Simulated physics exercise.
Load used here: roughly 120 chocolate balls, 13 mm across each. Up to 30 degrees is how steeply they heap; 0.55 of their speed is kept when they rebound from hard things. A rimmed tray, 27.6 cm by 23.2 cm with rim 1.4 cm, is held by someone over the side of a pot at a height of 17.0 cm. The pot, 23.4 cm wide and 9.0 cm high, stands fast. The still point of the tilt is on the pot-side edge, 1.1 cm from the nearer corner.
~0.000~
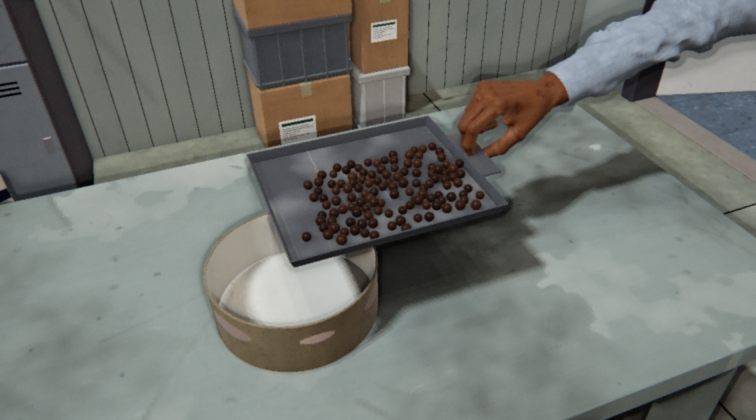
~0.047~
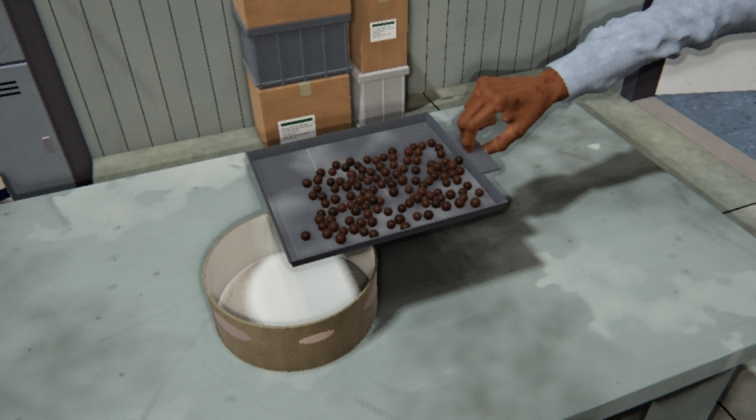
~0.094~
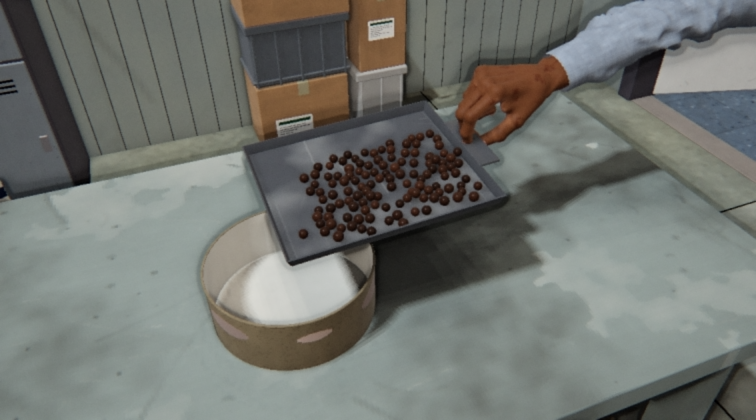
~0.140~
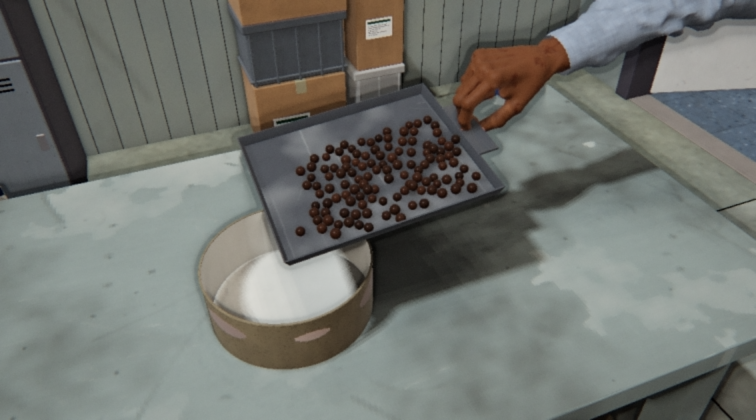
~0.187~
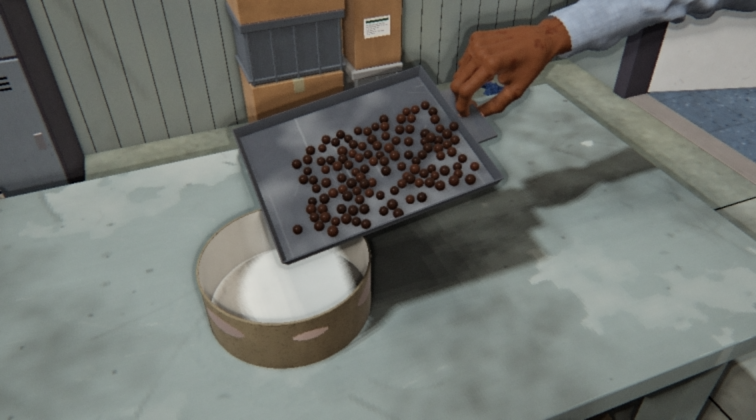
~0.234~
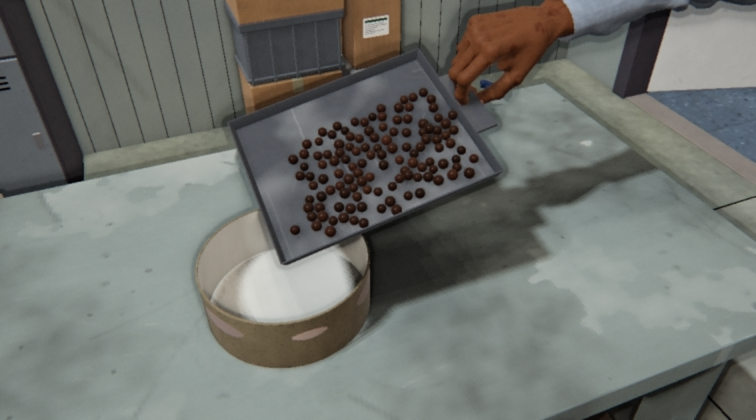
A dark grey rimmed tray scattered with small round brown balls is held by a hand in a pale blue sleeve, above a pale, worn table seen from above at an angle. A round tan pot with white inside sits below its left end, with boxes and crates behind. The hand raises the tray's far right side, tilting it gradually towards the pot, while the balls barely shift across it.
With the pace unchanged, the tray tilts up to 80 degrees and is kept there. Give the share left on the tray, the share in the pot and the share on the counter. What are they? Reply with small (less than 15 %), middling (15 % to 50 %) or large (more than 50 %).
Left on the tray - small, pot - small, counter - large.
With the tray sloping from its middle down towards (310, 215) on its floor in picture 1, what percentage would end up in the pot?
Estimate: Some 50 per cent.
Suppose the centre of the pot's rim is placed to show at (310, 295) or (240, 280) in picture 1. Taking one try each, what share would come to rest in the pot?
I'd say close to 85 percent for the first spot and 20 percent for the second.
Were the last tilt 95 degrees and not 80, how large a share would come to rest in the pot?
That would be around 5 percent.
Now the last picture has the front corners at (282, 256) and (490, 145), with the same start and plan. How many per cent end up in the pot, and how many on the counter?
Final per cent - pot 70, counter 30.
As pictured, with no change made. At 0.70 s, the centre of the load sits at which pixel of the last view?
At that time the load is centred around (299, 249).
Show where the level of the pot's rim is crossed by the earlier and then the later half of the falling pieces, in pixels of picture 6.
First half close to (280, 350), second half close to (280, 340).
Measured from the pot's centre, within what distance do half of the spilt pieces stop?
Distance: Some 26 cm.
Then, at 0.51 s, tilt 49 degrees; the tray holds 100 %, the pot 0 %.
Then, at 0.70 s, tilt 70 degrees; the tray holds 70 %, the pot 0 %.
Then, at 1.00 s, tilt 80 degrees; the tray holds 5 %, the pot 0 %.
In the end, at 2.1 s, tray 0 %, pot 5 %, counter 100 %.
